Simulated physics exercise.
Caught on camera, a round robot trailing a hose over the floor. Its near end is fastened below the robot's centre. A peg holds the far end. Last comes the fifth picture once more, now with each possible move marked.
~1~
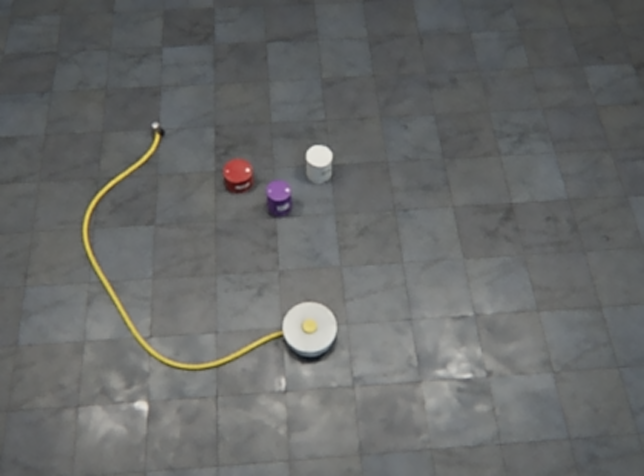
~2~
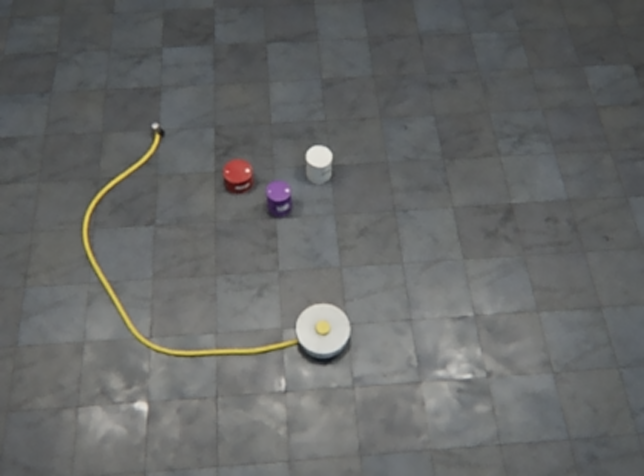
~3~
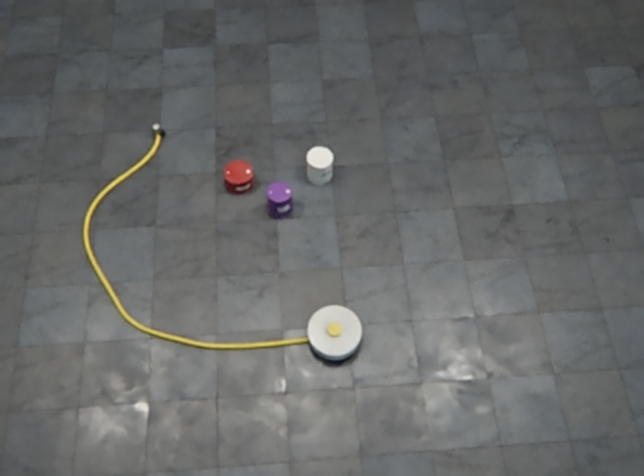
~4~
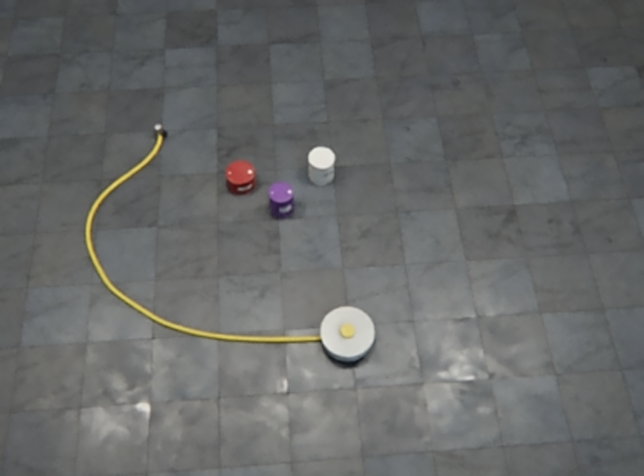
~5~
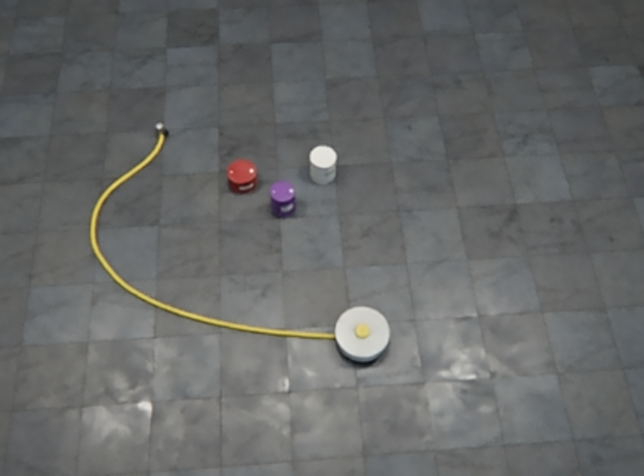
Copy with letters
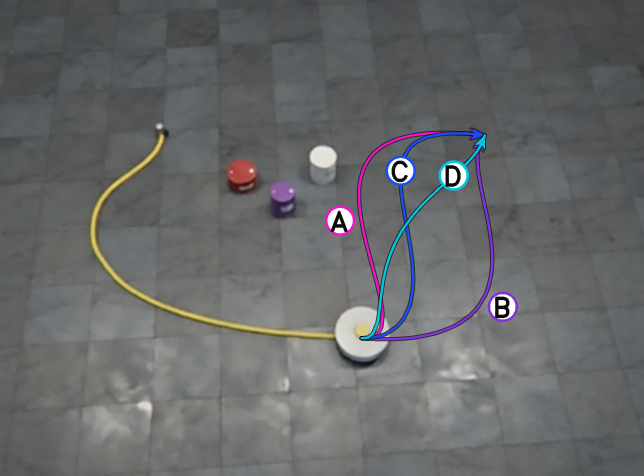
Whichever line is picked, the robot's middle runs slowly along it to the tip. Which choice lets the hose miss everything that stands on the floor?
B.
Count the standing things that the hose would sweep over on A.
It sweeps three.
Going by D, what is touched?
The purple keg.
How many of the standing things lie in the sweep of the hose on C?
Two.
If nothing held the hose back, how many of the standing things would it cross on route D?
In all, one.
On the marked copy, A from (361, 338) via (359, 188) to (483, 135); B from (361, 338) via (492, 270) to (483, 138); C from (361, 338) via (404, 210) to (485, 135); D from (361, 338) via (410, 219) to (485, 135).
Taking B. A third of the way, robot (480, 302), middle of the hose (244, 277).
Two thirds of the way, robot (486, 198), middle of the hose (277, 259).
When it is over, robot (487, 130), middle of the hose (303, 222); nothing has been touched.
As for the rest, A meets the white keg, purple keg and red tub; C meets the white keg and purple keg; D meets the purple keg.
